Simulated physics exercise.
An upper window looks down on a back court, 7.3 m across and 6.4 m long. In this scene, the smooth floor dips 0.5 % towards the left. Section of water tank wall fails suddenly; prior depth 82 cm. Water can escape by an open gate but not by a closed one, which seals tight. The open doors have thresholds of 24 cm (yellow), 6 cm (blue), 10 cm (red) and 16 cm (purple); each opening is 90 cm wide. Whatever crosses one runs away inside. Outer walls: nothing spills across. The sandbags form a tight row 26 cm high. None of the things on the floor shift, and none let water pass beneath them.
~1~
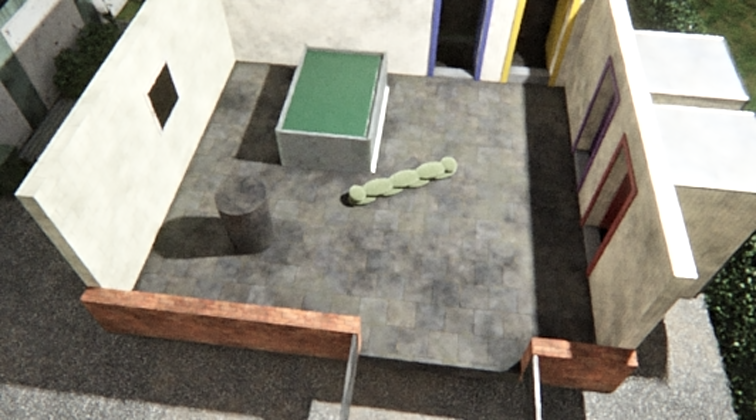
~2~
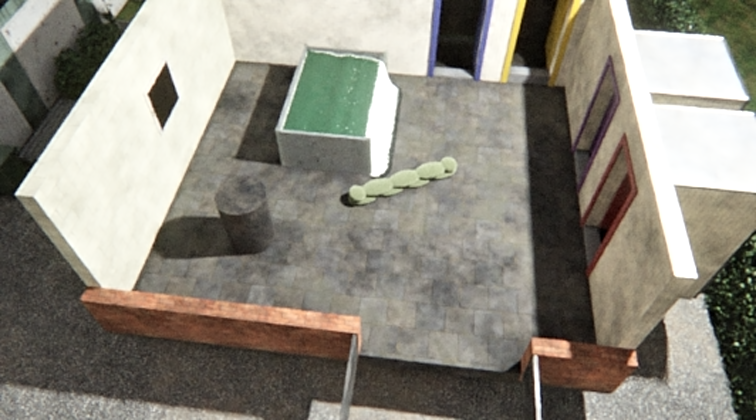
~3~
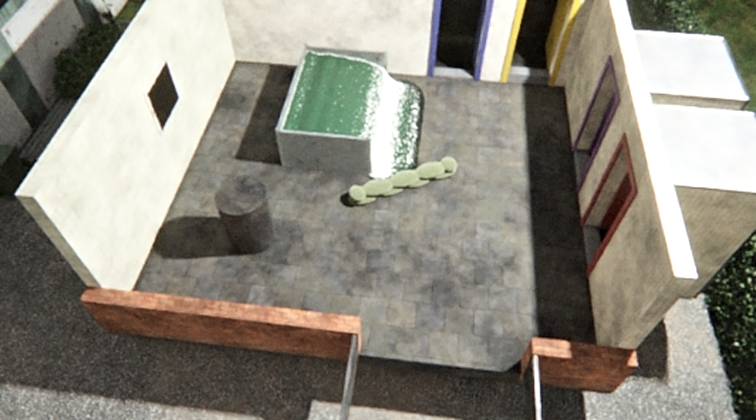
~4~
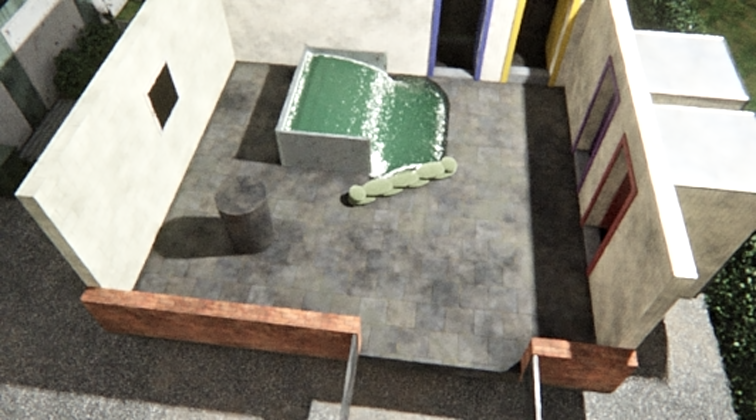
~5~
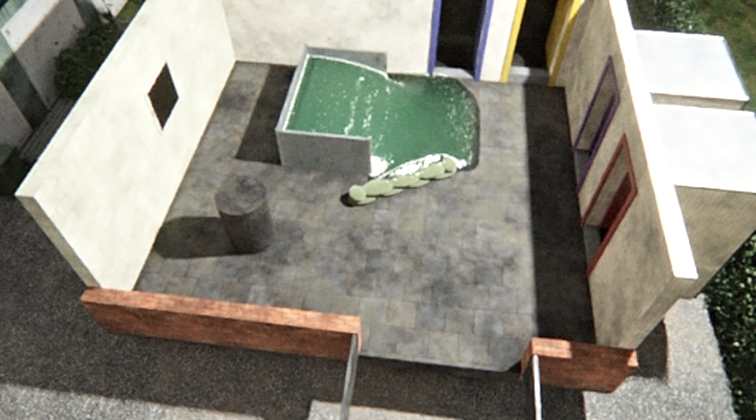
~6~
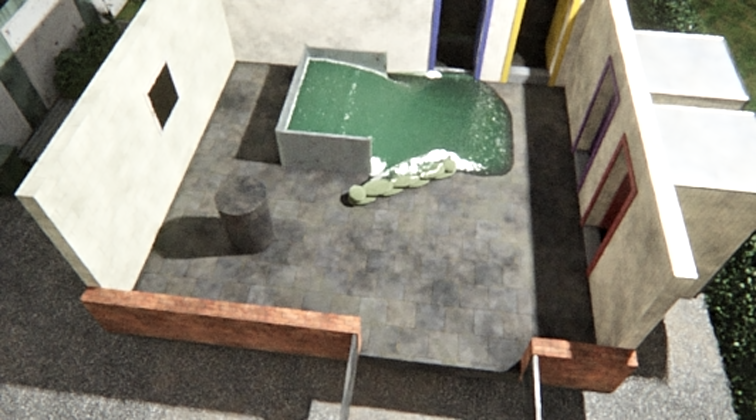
Green water burst out of the right side of a raised tank in a walled courtyard, foaming white at first, then spread rightward across the paving and washed against a row of pale, rounded shapes.
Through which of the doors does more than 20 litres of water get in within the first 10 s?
The yellow door lets in more than 20 litres; the blue door lets in more than 20 litres; the red door does not let in more than 20 litres; the purple door lets in more than 20 litres.
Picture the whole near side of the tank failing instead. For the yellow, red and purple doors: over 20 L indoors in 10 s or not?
So yellow stays lower, red stays lower, purple stays lower.
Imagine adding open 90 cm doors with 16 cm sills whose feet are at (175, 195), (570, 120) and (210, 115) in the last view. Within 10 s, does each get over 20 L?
First doorway falls short, second gets there, third falls short.
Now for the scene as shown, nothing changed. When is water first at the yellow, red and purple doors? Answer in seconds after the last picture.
Yellow: 0.3 s; red: 1.1 s; purple: 0.3 s.
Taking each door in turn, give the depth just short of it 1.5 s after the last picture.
Centimetres: Yellow 41 / blue 13 / red 6 / purple 34.
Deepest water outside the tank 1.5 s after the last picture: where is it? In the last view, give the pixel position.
The spot is near (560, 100) in the last view.
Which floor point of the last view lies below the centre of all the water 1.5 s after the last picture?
Centre: Roughly (449, 129) px.
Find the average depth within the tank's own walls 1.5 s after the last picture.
Depth, averaged: Around 19 centimetres.
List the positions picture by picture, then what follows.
The first frame shows the water tank at (336, 92) is whole and still, 82 cm deep.
In the second frame, the front is at (373, 176), 1.3 m from the gap at (377, 115); 0.7 m2 of floor is under water; 82 cm left at the back of the water tank.
In the third frame, the front is at (409, 84), 1.5 m from the gap at (377, 117); 2.1 m2 of floor is under water; 77 cm left at the back of the water tank.
In the fourth frame, the front is at (415, 75), 1.8 m from the gap at (377, 119); 3.7 m2 of floor is under water; 70 cm left at the back of the water tank.
In the fifth frame, the front is at (451, 78), 2.2 m from the gap at (377, 119); 5.5 m2 of floor is under water; 69 cm left at the back of the water tank.
In the sixth frame, water pours out at (377, 120) and has run 2.7 m, to (507, 112); typically 11 cm deep outside, 63 cm at the water tank's back.
Then, 0.7 s after the last picture water covers 30 % of the floor and is deepest (52 cm) near (565, 135); yellow door 12 cm at the sill, 0 L in, blue door 16 cm at the sill, 14 L in, red door not reached, purple door 28 cm at the sill, 30 L in.
Then, 1.5 s after the last picture water covers 40 % of the floor and is deepest (54 cm) near (560, 100); yellow door 41 cm at the sill, 14 L in, blue door 13 cm at the sill, 47 L in, red door 6 cm at the sill, 0 L in, purple door 34 cm at the sill, 110 L in.
Then, 2.8 s after the last picture water covers 50 % of the floor and is deepest (27 cm) near (542, 87); yellow door 26 cm at the sill, 108 L in, blue door 19 cm at the sill, 84 L in, red door 10 cm at the sill, 0 L in, purple door 22 cm at the sill, 178 L in.
Then, 5.3 s after the last picture water covers 75 % of the floor and is deepest (16 cm) near (566, 363); yellow door 8 cm at the sill, 112 L in, blue door 11 cm at the sill, 196 L in, red door 6 cm at the sill, 1 L in, purple door 7 cm at the sill, 186 L in.
Then, 9.3 s after the last picture water covers 90 % of the floor and is deepest (10 cm) near (406, 174); yellow door 4 cm at the sill, 112 L in, blue door 7 cm at the sill, 209 L in, red door 6 cm at the sill, 1 L in, purple door 4 cm at the sill, 186 L in.
